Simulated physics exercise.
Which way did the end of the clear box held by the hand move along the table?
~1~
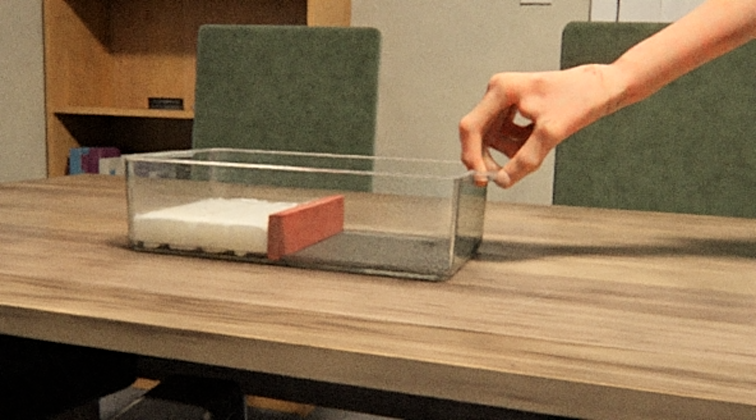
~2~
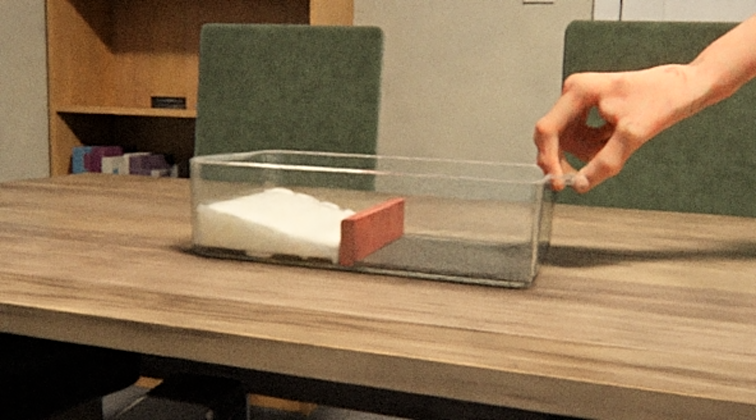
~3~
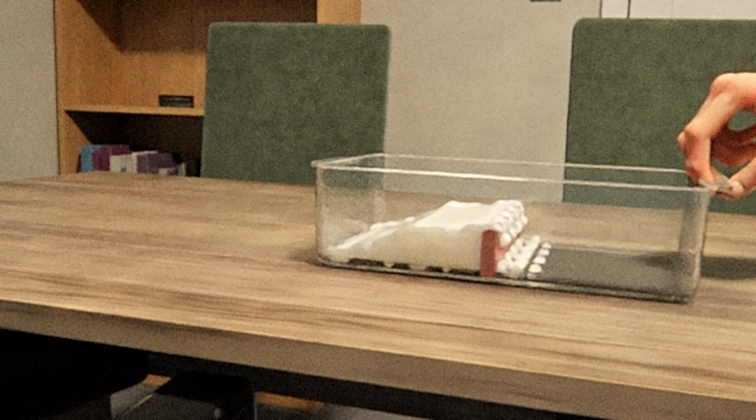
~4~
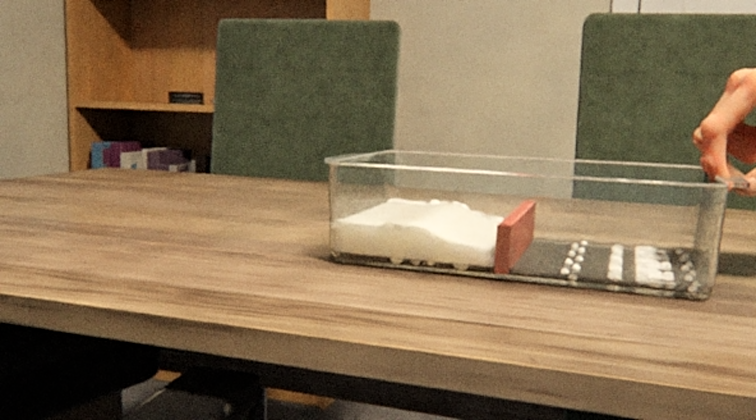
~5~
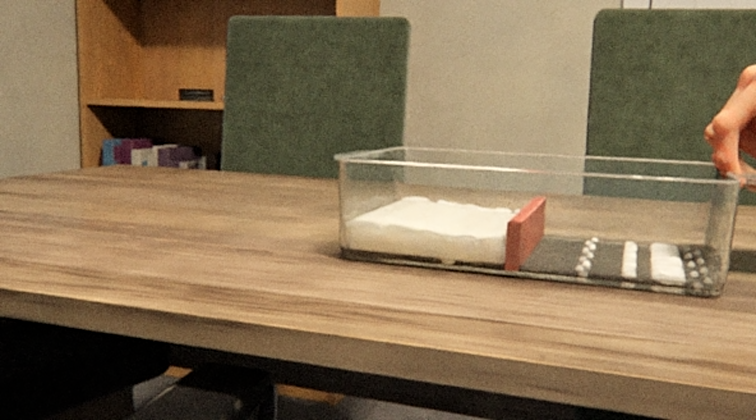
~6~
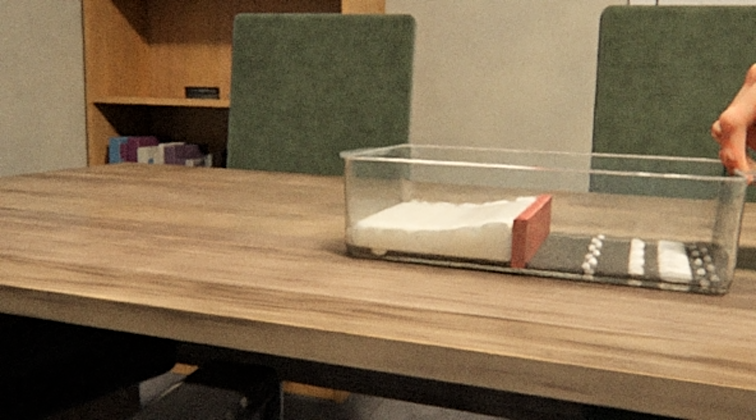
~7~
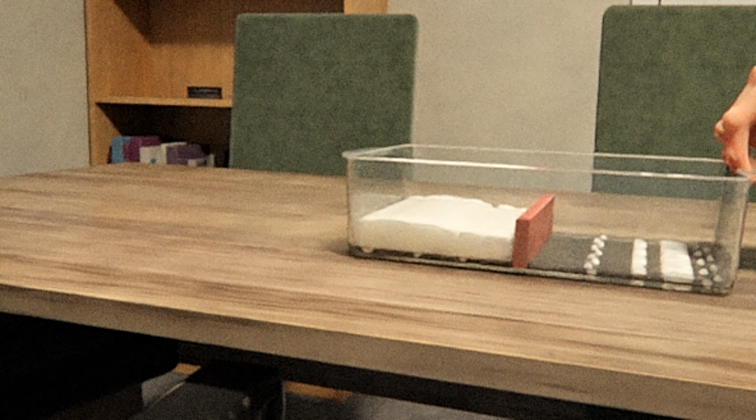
The held end of the box moved to the right along the table.
